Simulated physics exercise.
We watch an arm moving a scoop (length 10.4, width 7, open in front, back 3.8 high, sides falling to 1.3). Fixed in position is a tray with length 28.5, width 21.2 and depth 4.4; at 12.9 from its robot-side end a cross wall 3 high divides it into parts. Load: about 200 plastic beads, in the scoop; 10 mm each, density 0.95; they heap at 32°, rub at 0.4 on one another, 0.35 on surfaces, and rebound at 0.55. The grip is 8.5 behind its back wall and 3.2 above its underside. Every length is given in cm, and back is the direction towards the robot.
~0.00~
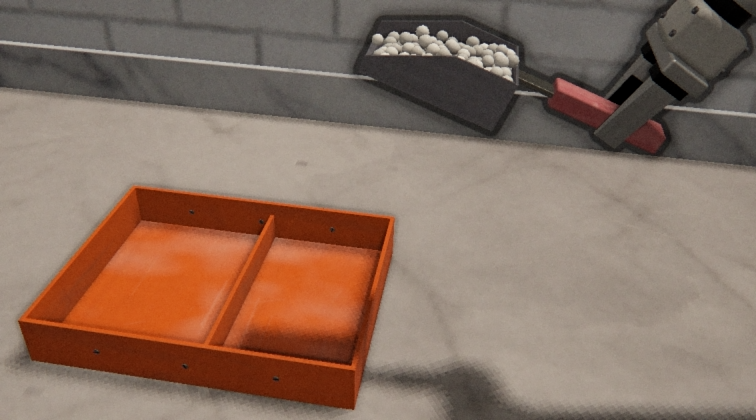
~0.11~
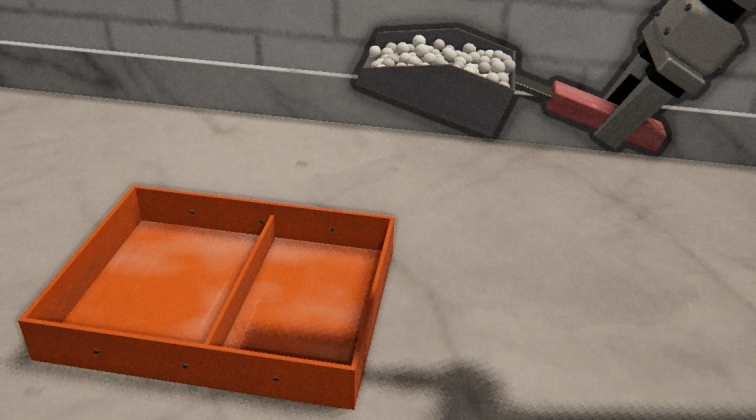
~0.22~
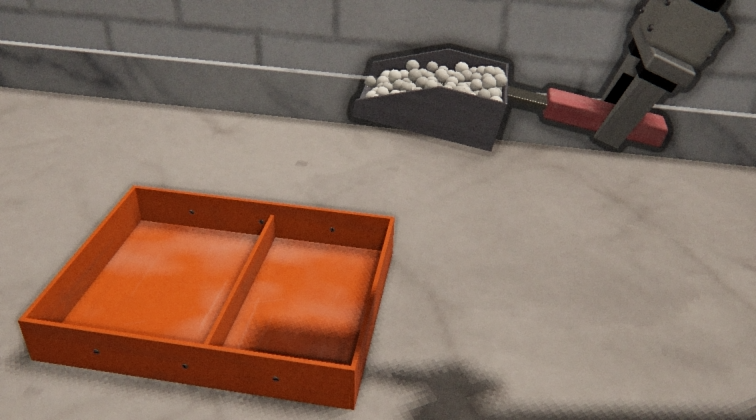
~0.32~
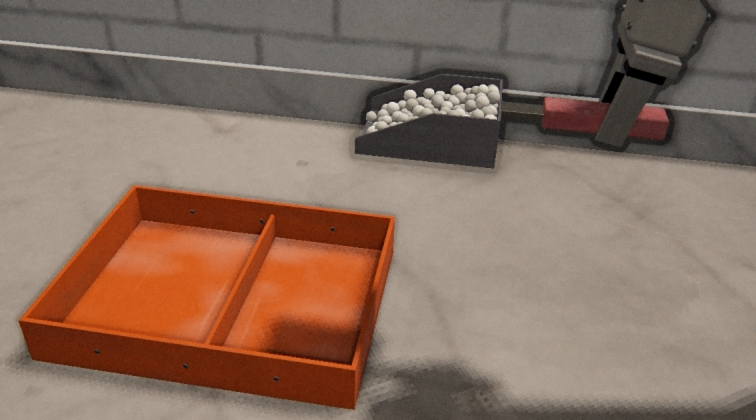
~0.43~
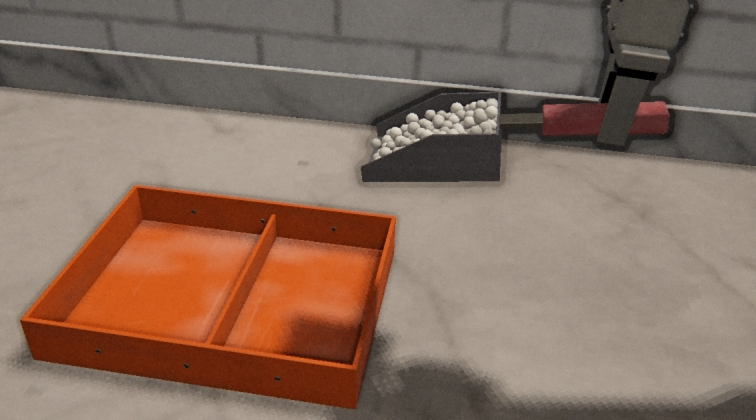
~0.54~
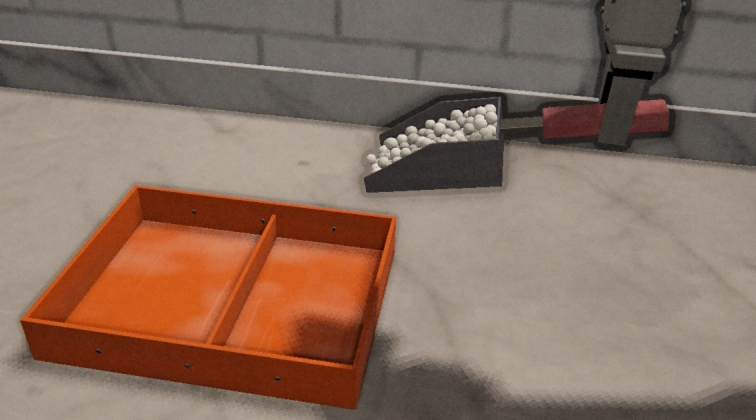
A robotic arm lowers a dark scoop of white beads while tilting its open front downward.
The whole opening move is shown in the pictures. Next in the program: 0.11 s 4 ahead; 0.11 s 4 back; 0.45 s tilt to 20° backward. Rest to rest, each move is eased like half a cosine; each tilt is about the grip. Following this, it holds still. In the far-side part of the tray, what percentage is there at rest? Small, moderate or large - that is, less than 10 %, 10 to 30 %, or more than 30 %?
Moderate.
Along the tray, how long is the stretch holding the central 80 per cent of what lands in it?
It covers about 22 centimetres.
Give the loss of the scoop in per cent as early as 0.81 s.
Share gone: Around 85 %.
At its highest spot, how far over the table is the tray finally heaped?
Max height above table: Approx. 2.0 cm.
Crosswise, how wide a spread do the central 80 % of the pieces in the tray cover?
16 cm.
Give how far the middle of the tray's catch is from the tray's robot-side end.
I'd put it at around 10 cm.
After 0.81 s, tilted 10° forward, highest piece 19 above the table; 47 in the robot-side part, 28 on the scoop, 11 in the far-side part, 115 in flight or on a rim.
After 1.08 s, tilted 14° backward, highest piece 26 above the table; 150 in the robot-side part, 34 in the far-side part, 13 on the scoop, 4 in flight or on a rim.
After 1.41 s, tilted 20° backward, highest piece 25 above the table; 153 in the robot-side part, 35 in the far-side part, 13 on the scoop.
After 2.46 s, tilted 20° backward, highest piece 25 above the table; 153 in the robot-side part, 35 in the far-side part, 13 on the scoop.
At rest, 153 in the robot-side part, 35 in the far-side part, 13 on the scoop. That is 17 % in the far-side part of the tray.
